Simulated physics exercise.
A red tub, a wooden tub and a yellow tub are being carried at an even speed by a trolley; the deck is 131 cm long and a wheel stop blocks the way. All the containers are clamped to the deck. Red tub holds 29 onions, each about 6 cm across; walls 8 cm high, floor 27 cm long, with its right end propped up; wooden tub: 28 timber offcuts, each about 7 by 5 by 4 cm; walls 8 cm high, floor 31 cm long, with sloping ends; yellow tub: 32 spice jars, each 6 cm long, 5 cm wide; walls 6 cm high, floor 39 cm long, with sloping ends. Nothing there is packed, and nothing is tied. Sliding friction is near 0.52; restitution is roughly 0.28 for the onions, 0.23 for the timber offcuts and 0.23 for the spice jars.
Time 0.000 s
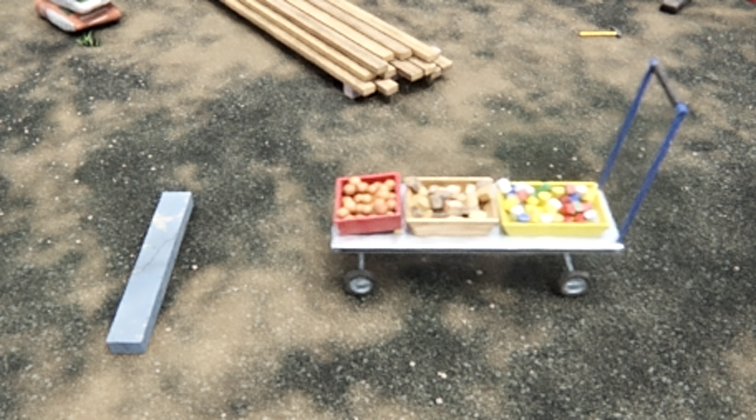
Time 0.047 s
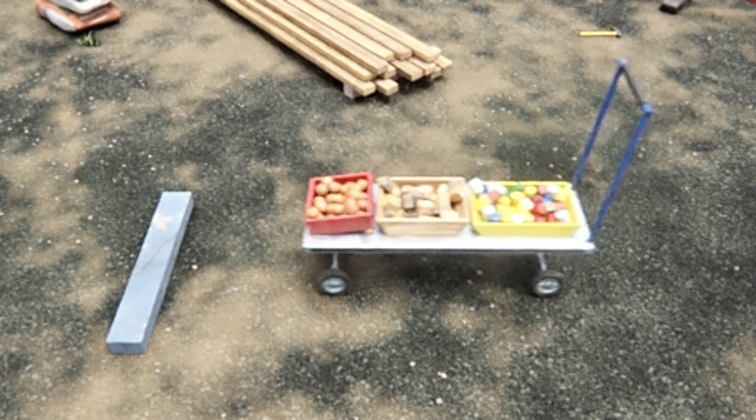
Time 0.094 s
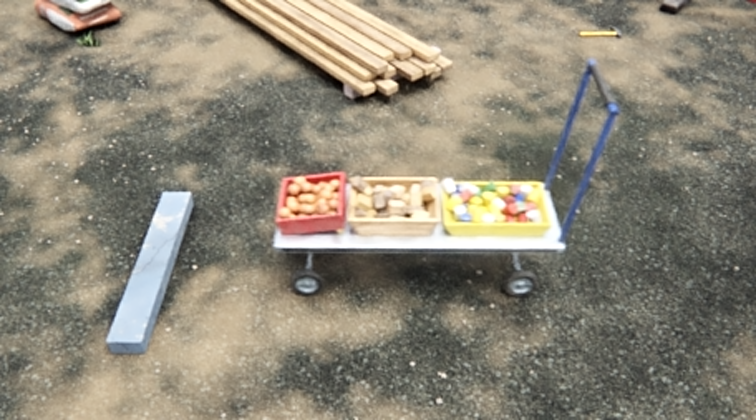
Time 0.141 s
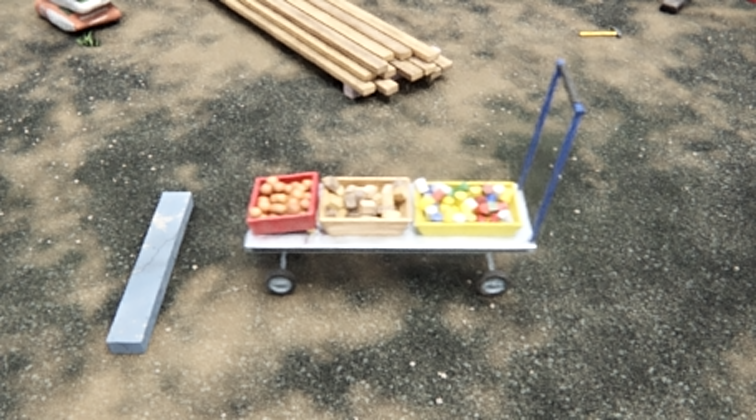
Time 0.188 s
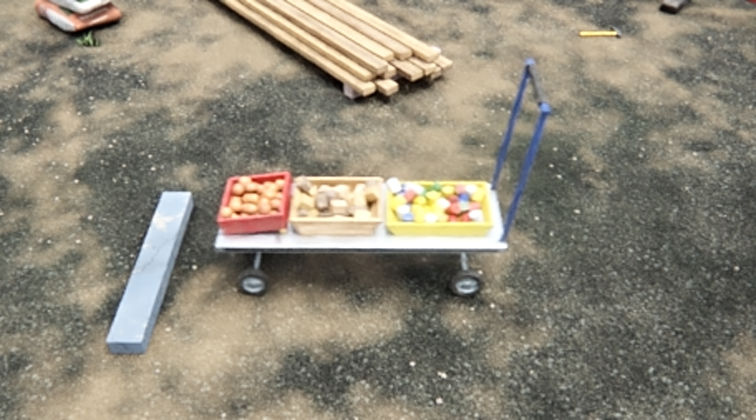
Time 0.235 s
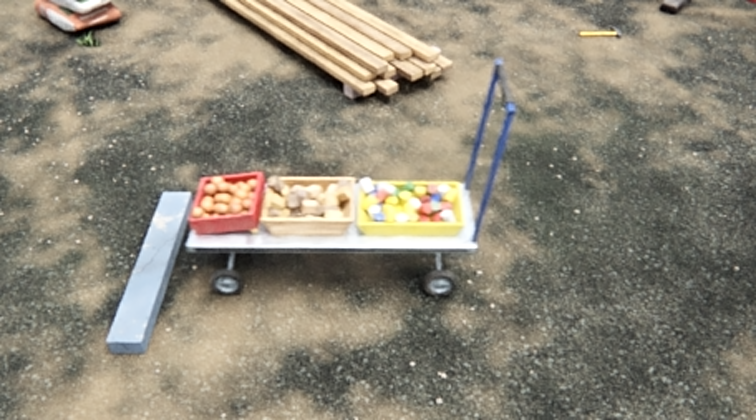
A trolley carrying red, wooden and yellow tubs rolls steadily left across the ground.
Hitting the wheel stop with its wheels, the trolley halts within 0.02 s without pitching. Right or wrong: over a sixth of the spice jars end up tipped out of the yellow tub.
Right.
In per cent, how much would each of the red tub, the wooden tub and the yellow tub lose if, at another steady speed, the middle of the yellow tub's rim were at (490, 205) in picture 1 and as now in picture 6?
Red tub 10, wooden tub 0, yellow tub 10 per cent.
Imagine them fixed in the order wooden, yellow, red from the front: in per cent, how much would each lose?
In that arrangement the red tub sheds 30 per cent of its load, the wooden tub 30 per cent, and the yellow tub 30 per cent.
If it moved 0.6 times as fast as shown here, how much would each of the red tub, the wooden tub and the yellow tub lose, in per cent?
Red tub 10, wooden tub 0, yellow tub 0 per cent.
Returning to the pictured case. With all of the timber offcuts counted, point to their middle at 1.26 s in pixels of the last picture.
At about (242, 207).
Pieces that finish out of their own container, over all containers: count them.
Estimate: About 25.
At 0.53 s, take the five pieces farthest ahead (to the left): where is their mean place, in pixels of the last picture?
Their mean place is roughly (104, 212) in the last picture.
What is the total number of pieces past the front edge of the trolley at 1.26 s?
Approx. 12 pieces ahead of the front edge.
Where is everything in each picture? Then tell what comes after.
In the first frame (we follow the rim corner now nearest the camera), yellow tub at (609, 225); red tub at (397, 214); 90 cm still to roll; nothing out yet.
In the second frame, yellow tub at (580, 225); red tub at (367, 214); 77 cm still to roll.
In the third frame, yellow tub at (551, 224); red tub at (338, 214); 64 cm still to roll.
In the fourth frame, yellow tub at (521, 224); red tub at (309, 214); 50 cm still to roll.
In the fifth frame, yellow tub at (492, 224); red tub at (279, 214); 37 cm still to roll.
In the sixth frame, yellow tub at (463, 224); red tub at (250, 214); 24 cm still to roll; nothing out yet.
After 0.31 s, the wheels strike.
After 0.41 s, 2 of 29 out of the red tub, 2 of 28 out of the wooden tub and 5 of 32 out of the yellow tub.
After 0.53 s, 10 of 29 out of the red tub, 4 of 28 out of the wooden tub and 11 of 32 out of the yellow tub.
After 0.76 s, 10 of 29 out of the red tub, 4 of 28 out of the wooden tub and 12 of 32 out of the yellow tub.
Final count (at 1.26 s), 10 of 29 out of the red tub, 4 of 28 out of the wooden tub and 12 of 32 out of the yellow tub. Asked share, 12 of 32, 38 per cent.
